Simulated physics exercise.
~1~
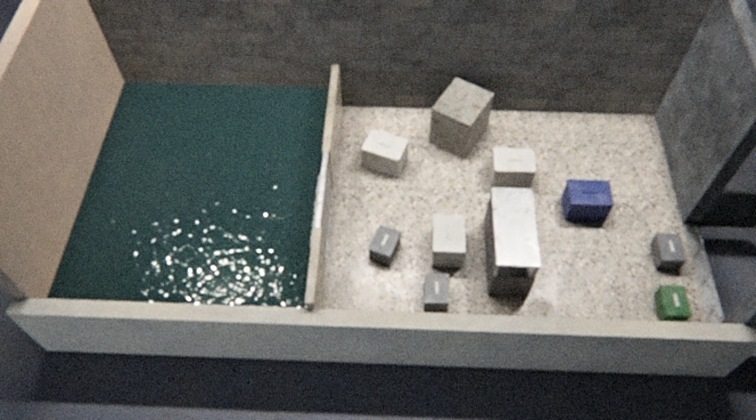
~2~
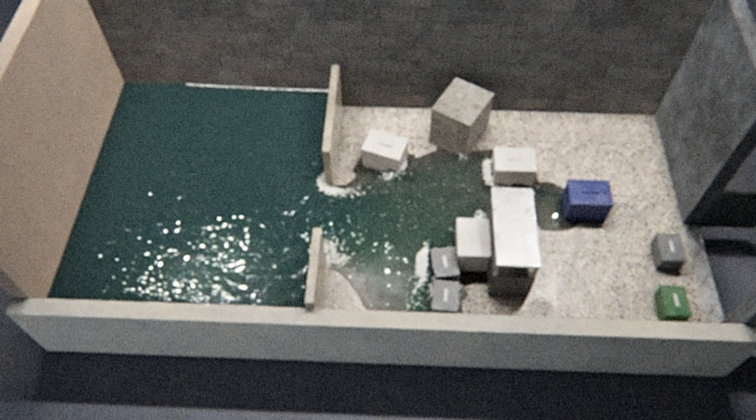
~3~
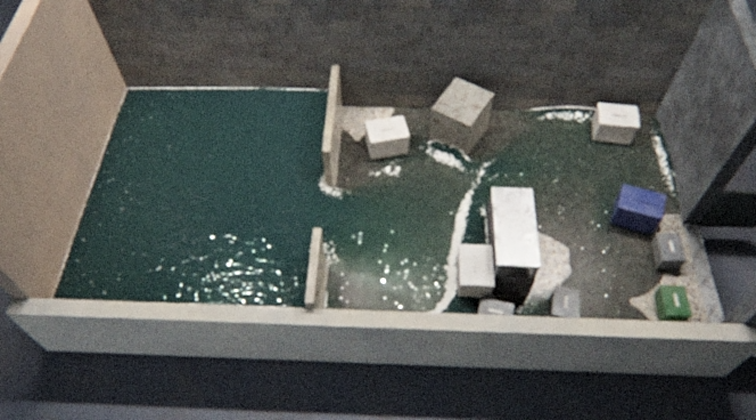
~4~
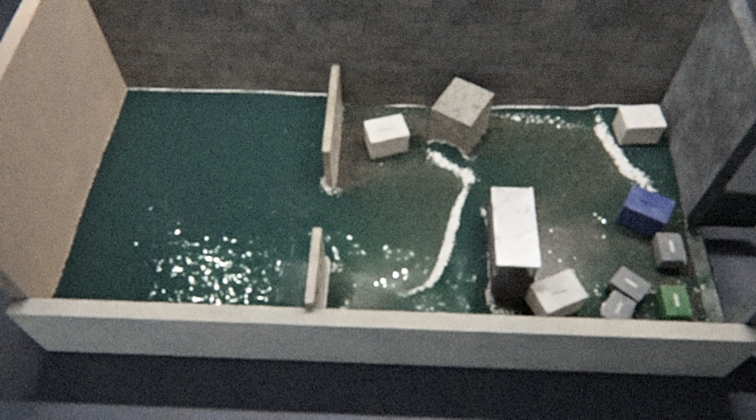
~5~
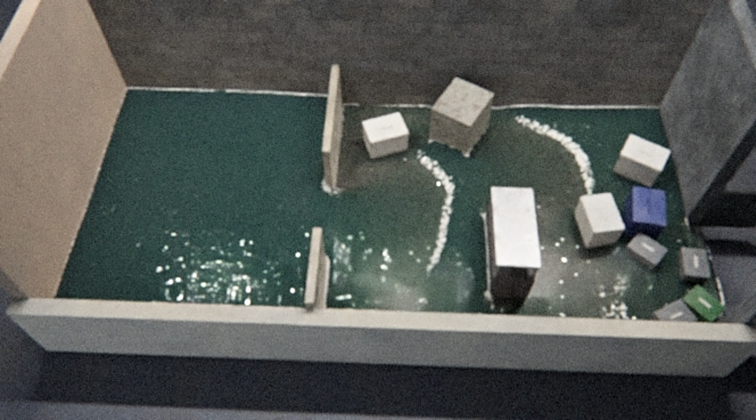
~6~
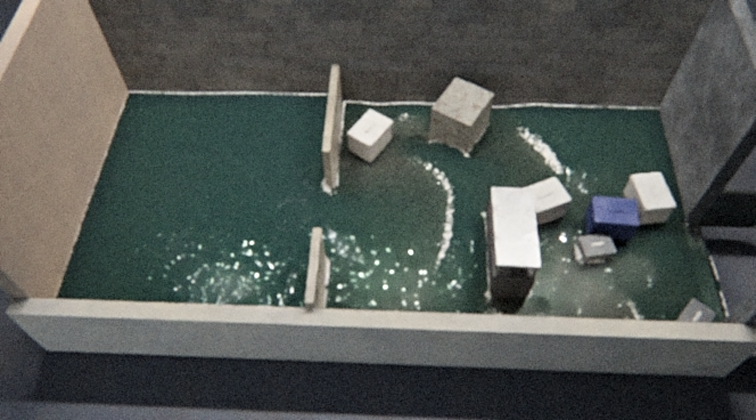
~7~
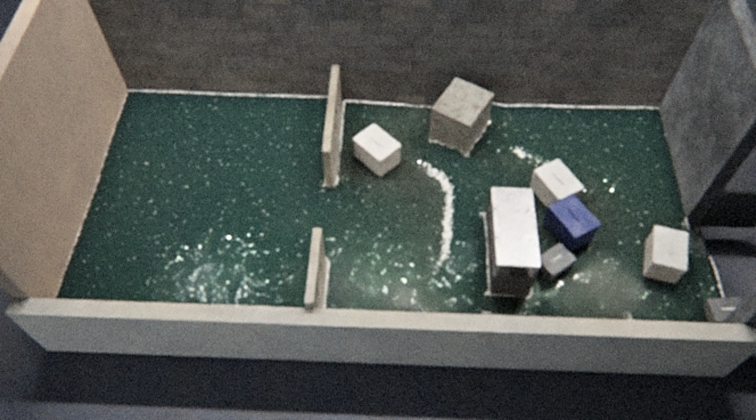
The video shows water pouring through a gap in a dividing wall and flooding a neighboring room, pushing pale, gray, blue and green boxes rightward. As the water deepens, several float, the green one disappears near the right corner, and the blue one drifts back left beside a tall block.
